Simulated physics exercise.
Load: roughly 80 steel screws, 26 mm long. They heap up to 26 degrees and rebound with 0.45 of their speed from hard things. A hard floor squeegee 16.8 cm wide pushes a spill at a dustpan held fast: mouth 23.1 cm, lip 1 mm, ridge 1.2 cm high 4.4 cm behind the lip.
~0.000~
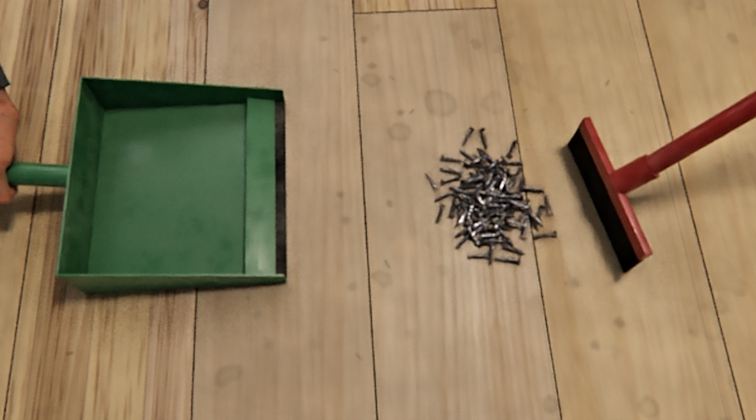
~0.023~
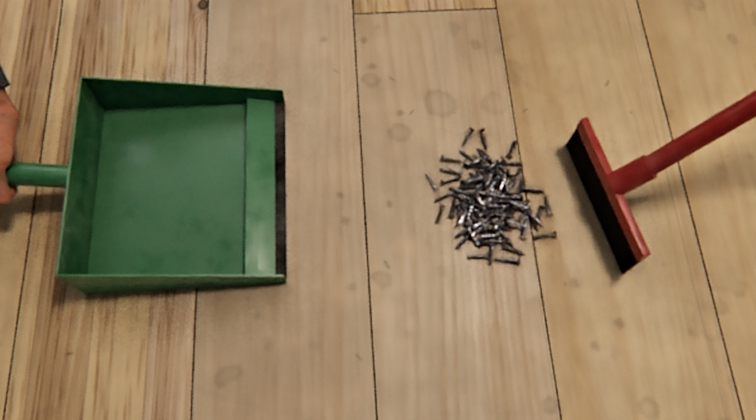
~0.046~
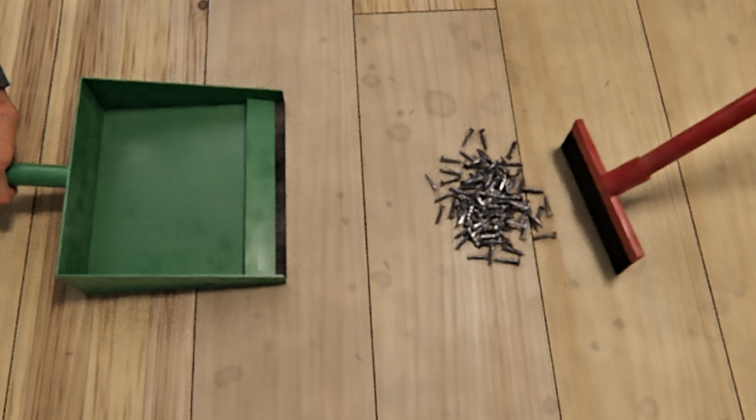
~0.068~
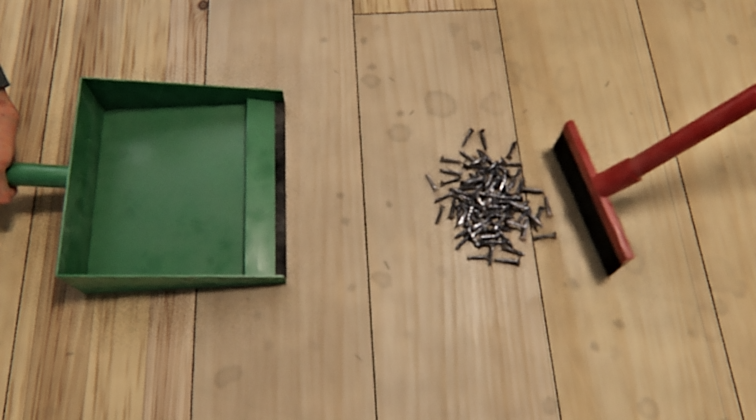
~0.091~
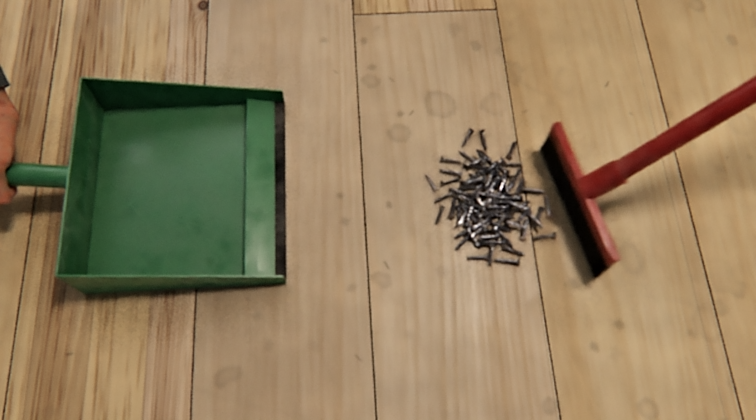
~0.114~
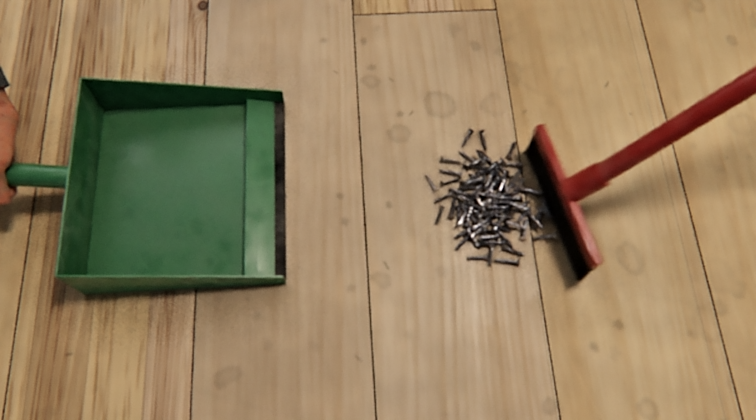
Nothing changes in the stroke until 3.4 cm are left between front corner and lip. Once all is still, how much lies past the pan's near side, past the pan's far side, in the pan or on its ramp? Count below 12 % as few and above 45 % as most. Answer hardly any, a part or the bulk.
Near side a part, far side hardly any, pan a part.
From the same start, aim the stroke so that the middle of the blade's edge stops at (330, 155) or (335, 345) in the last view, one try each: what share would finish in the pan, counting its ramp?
Some 15 and 0 per cent.
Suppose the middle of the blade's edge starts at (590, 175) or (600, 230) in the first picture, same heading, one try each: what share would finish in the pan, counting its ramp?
About 30 and 25 per cent.
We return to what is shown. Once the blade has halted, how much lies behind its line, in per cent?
About 10 per cent.
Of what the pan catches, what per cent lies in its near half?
Roughly 80 per cent.
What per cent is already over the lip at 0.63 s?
Some 30 per cent.
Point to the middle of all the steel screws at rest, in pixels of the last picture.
Near (290, 235).
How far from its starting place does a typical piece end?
Roughly 24 cm.
Then, at 0.28 s, middle of the blade 17 cm from the lip; 0 % over the lip, far side 0 %, near side 10 %.
After 0.39 s, middle of the blade 8 cm from the lip; 0 % over the lip, far side 0 %, near side 15 %.
After 0.63 s, middle of the blade 5 cm from the lip; 30 % over the lip, far side 0 %, near side 20 %.
At rest (1.8 s), near side 20 %, far side 5 %, pan 30 %, in front of the lip or behind the blade 50 %.
